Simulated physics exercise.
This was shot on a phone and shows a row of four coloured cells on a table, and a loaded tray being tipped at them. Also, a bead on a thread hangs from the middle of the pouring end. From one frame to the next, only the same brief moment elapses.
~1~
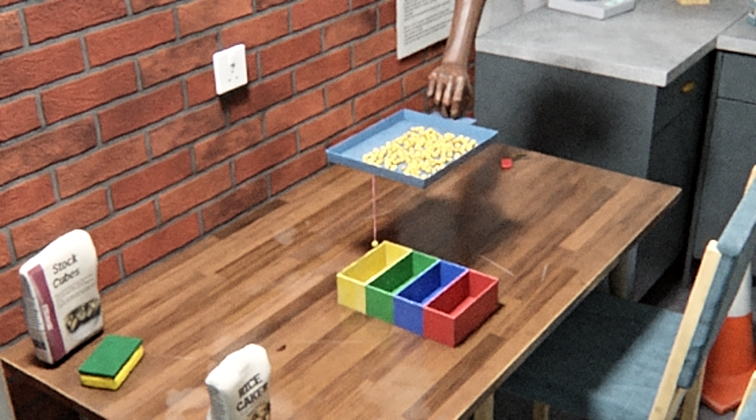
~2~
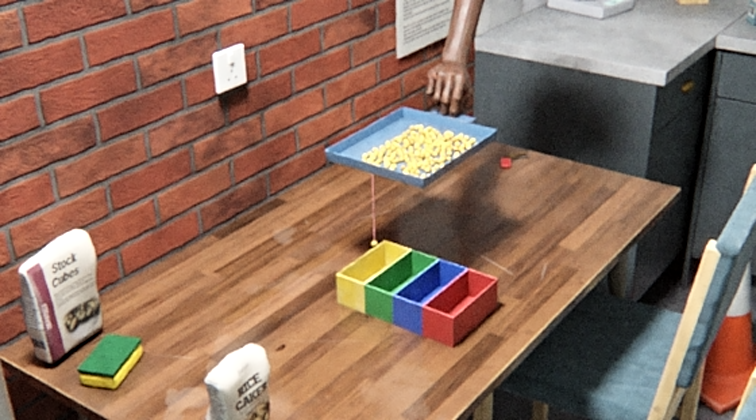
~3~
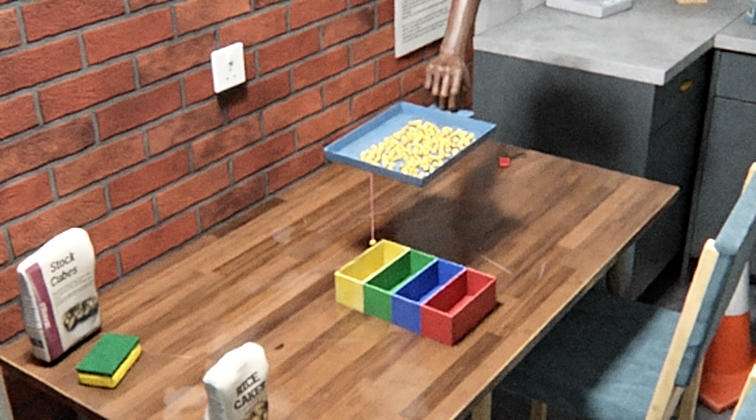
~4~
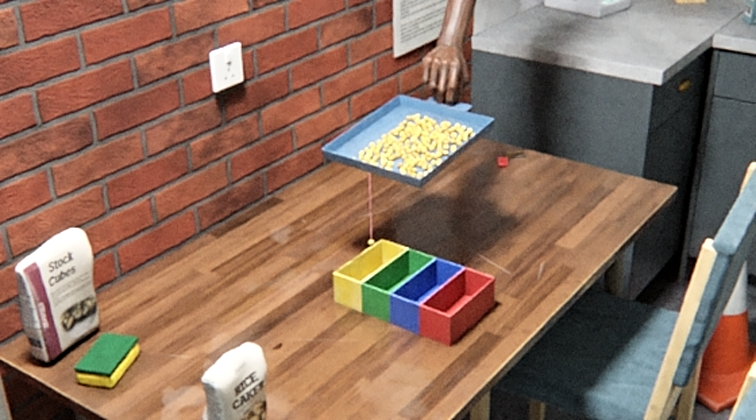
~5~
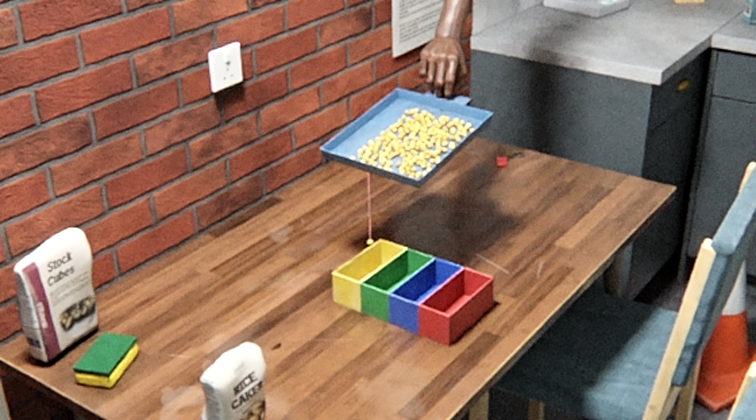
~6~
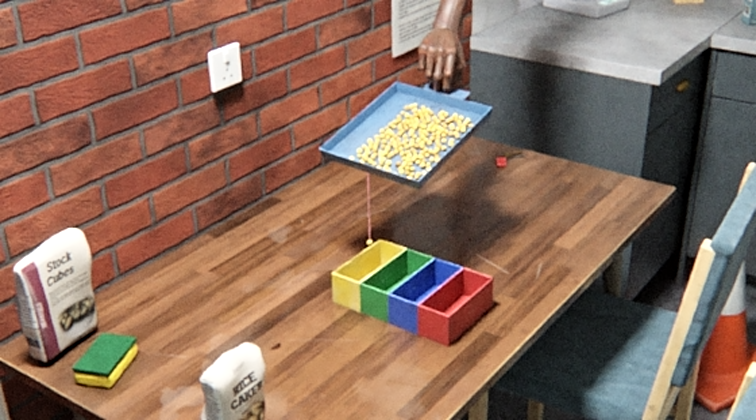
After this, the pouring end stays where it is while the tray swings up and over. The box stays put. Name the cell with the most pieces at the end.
Green.
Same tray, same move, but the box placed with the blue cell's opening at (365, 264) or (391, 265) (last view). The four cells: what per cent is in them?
Close to 90 in a hundred, followed by close to 90 in a hundred.
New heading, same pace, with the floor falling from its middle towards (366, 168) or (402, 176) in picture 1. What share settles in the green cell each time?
I'd put it at some 0 % and then some 70 %.
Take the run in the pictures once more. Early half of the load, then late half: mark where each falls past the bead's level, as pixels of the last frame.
Early-half point (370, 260); late-half point (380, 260).
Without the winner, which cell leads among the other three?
That yellow cell.
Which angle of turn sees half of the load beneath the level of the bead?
Close to 110° of tilt at that moment.
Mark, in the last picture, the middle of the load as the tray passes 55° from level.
(393, 154).
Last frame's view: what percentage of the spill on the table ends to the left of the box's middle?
Around 100 percent of the pieces.
Soon, tray tipped steeply; nearly all on the tray; a stray few falling or outside the box.
A while on, tray tipped right over; nearly all on the tray; a stray few in the green cell; a stray few in the blue cell; a stray few in the yellow cell.
Towards the end, tray tipped past a quarter turn; about half in the green cell; about a third in the yellow cell; a stray few in the blue cell; a stray few in the red cell; about a quarter falling or outside the box.
Finally, tray tipped past a quarter turn; about half in the green cell; about a third in the yellow cell; a stray few in the blue cell; a stray few in the red cell; about a quarter outside the box.
